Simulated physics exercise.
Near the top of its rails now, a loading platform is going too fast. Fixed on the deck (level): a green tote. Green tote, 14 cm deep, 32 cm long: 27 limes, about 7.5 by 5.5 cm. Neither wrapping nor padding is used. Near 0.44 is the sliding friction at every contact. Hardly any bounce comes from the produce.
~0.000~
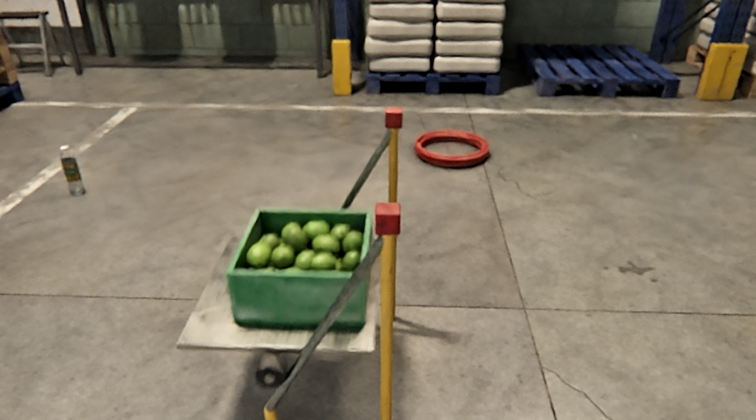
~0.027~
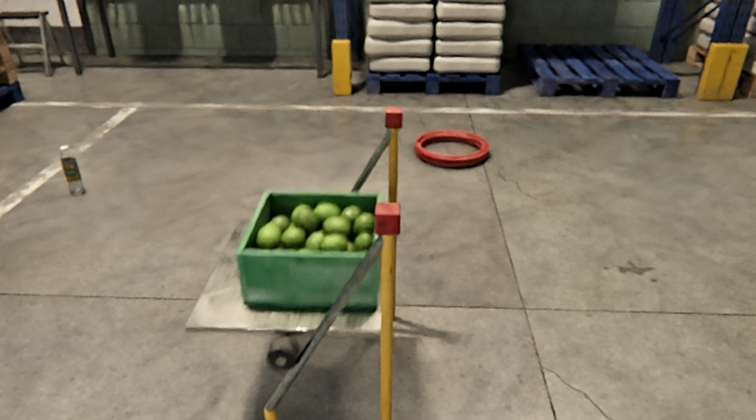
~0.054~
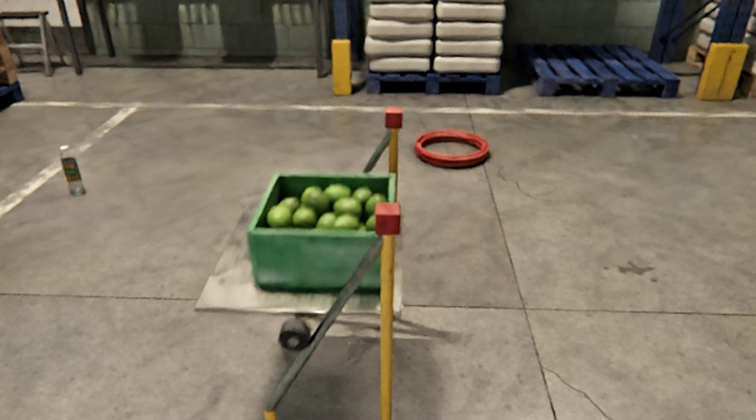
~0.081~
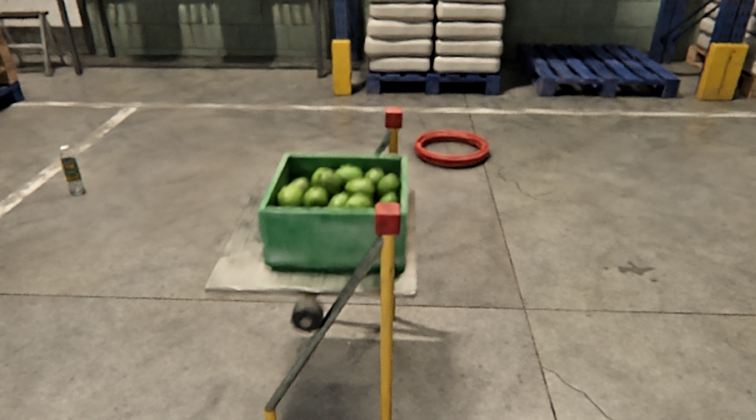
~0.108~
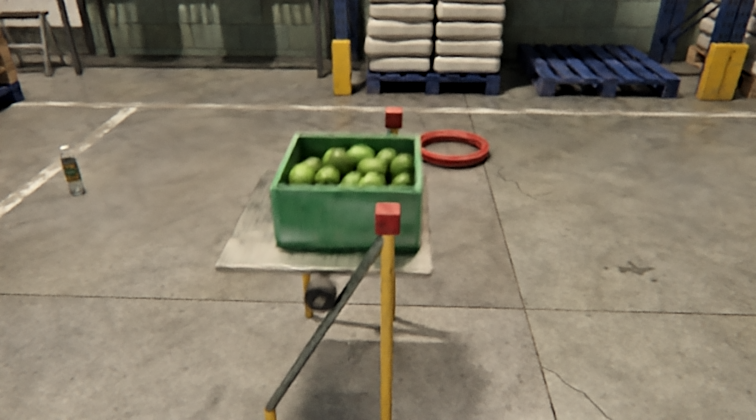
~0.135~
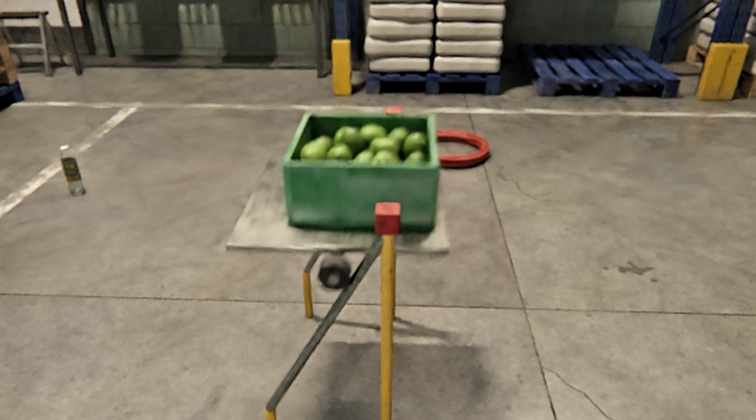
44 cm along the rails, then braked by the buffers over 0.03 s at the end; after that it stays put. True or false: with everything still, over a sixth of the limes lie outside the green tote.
True.
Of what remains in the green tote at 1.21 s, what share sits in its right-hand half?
About 60 per cent.
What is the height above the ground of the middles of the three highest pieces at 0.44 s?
Roughly 114 cm.
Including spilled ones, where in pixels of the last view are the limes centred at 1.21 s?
Their middle is at about (436, 156).
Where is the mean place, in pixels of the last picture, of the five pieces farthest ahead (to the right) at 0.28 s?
Their mean place is roughly (440, 86) in the last picture.
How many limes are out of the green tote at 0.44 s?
Count: Close to 8.
After 0.16 s, the buffers are touched.
After 0.28 s, 0 of 27 out of the green tote.
After 0.44 s, 8 of 27 out of the green tote.
After 0.66 s, 12 of 27 out of the green tote.
Outcome (at 1.21 s), 13 of 27 out of the green tote. Asked share, 13 of 27, 48 per cent.
